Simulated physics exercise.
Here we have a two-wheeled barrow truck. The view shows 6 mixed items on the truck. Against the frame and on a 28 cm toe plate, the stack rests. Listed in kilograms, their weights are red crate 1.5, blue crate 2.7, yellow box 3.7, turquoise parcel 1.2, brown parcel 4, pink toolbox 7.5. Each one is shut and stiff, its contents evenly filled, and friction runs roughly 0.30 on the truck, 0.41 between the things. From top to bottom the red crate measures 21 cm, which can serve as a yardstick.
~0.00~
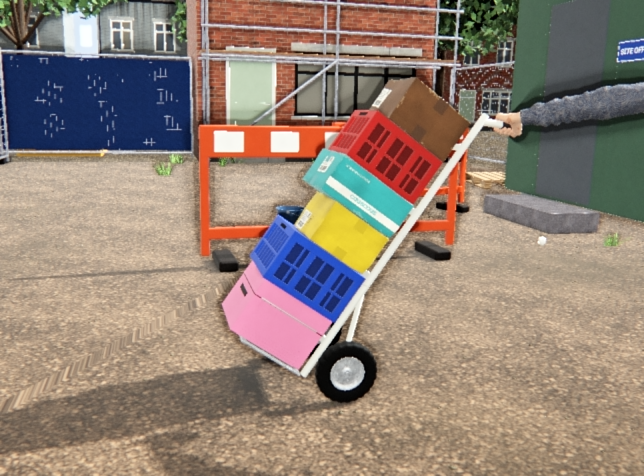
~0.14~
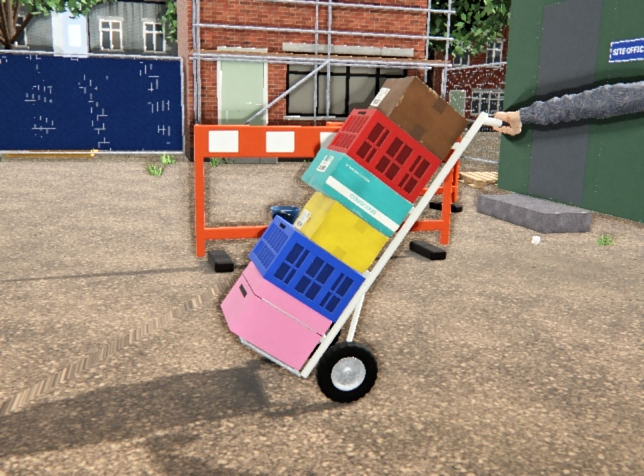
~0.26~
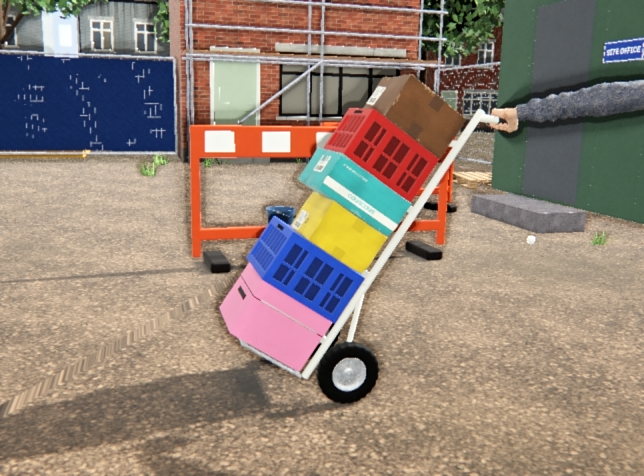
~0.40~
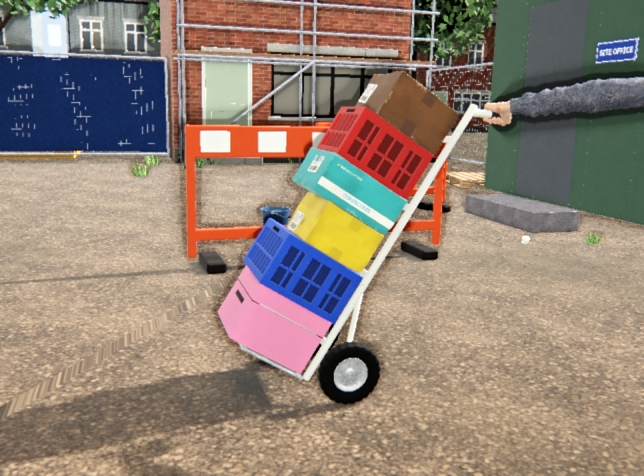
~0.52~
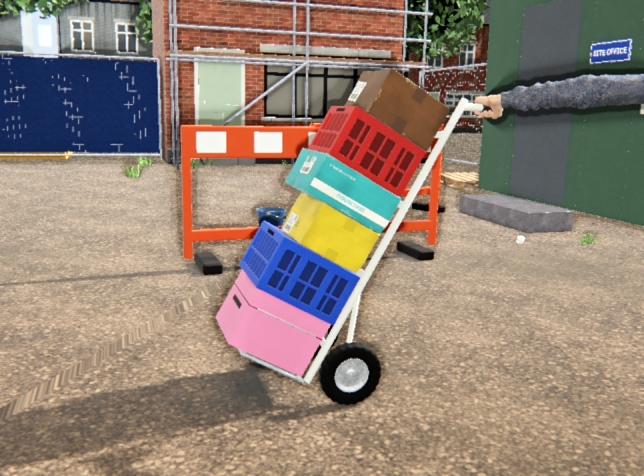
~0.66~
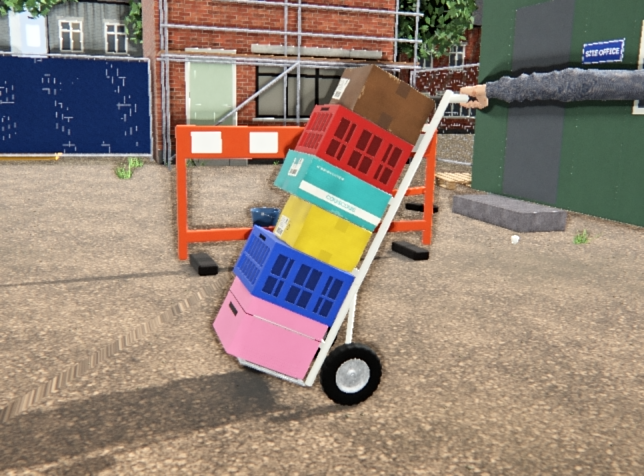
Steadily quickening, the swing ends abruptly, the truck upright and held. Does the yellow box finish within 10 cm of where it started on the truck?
Yes.
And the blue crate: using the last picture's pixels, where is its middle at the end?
It finishes around (259, 303).
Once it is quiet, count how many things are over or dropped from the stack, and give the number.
In total, 0.
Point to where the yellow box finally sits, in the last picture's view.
In the end it sits at around (268, 253).
Around 1.36 s, truck upright; yellow box tipped 3° against what carries it near (260, 252); brown parcel tipped 5° against what carries it; red crate tipped 5° against what carries it.
Around 1.96 s, truck upright; yellow box tipped 5° against what carries it near (257, 252); brown parcel tipped 5° against what carries it; red crate tipped 5° against what carries it.
Finally (2.6 s), all 6 still in place (within 10 cm). In the last view, yellow box near (268, 253).
